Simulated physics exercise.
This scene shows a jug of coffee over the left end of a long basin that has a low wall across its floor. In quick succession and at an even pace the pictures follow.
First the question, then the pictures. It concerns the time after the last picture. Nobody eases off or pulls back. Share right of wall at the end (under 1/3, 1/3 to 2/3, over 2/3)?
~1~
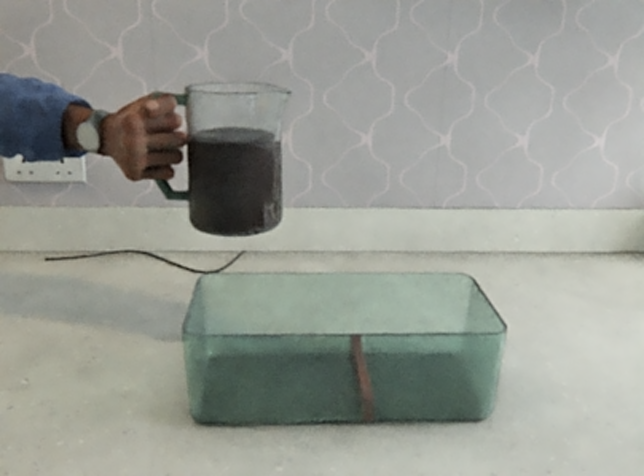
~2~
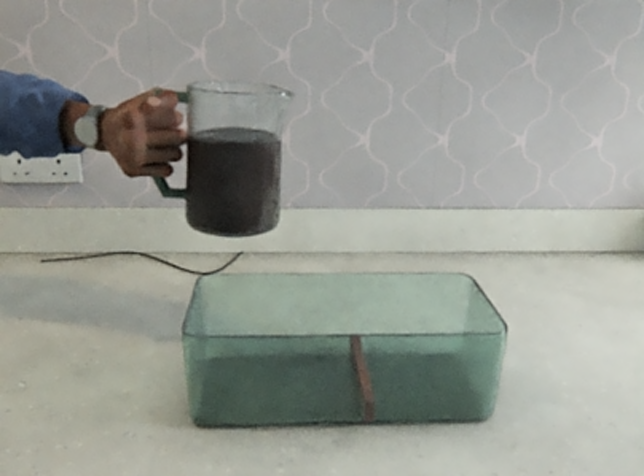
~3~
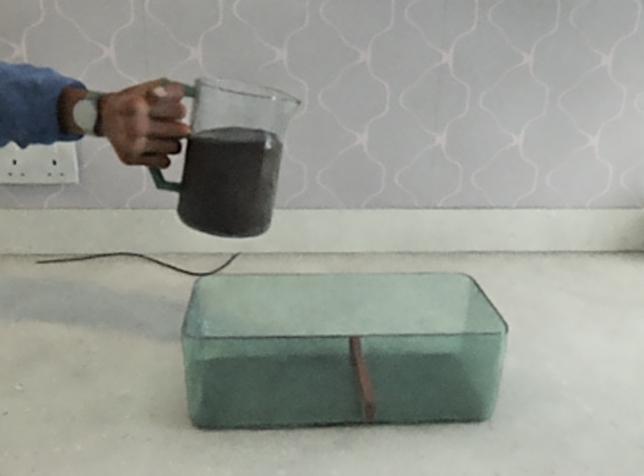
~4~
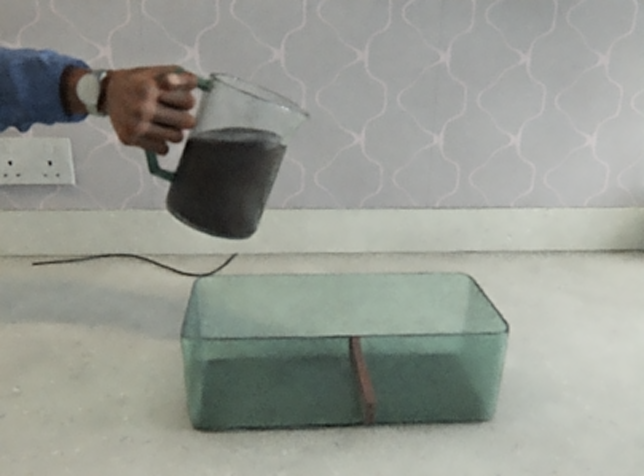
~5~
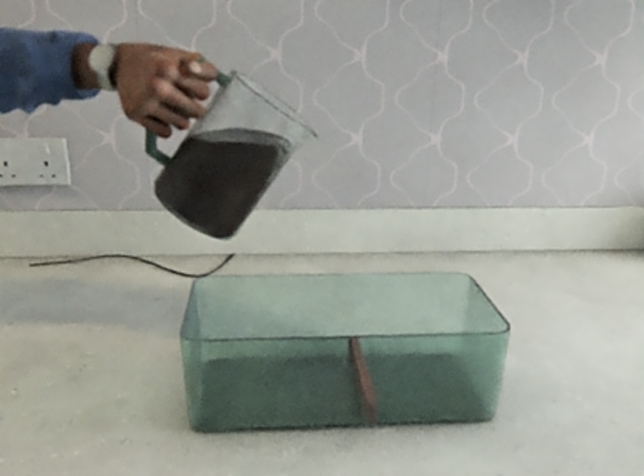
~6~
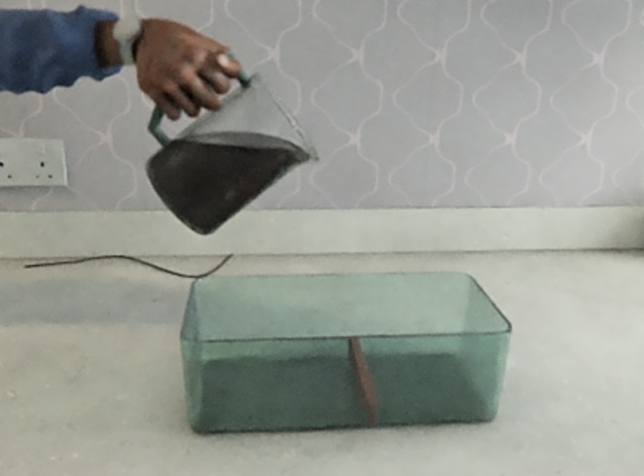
1/3 to 2/3.
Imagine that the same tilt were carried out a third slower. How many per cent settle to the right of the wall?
Roughly 60 percent.
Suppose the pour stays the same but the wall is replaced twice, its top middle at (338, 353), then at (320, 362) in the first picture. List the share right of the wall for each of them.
In order, some 90 and 85 in a hundred.
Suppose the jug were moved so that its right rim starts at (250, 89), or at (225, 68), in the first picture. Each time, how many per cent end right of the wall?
It comes to 10 % the first time and 15 % the second.
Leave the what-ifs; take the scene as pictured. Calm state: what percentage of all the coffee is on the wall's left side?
It is close to 50 per cent.
A moment on, the jug is tipped right over and 62 per cent is still to pour, 5 is left of the wall and 4 right of it.
Next, the jug is tipped right over and 14 per cent is still to pour, 36 is left of the wall and 32 right of it.
Then the jug is tipped right over and 1 per cent is still to pour, 47 is left of the wall and 47 right of it.
Later the jug is tipped right over and 0 per cent is still to pour, 51 is left of the wall and 48 right of it.
Finally, 51 per cent lies left of the wall, 48 right of it and 1 outside.
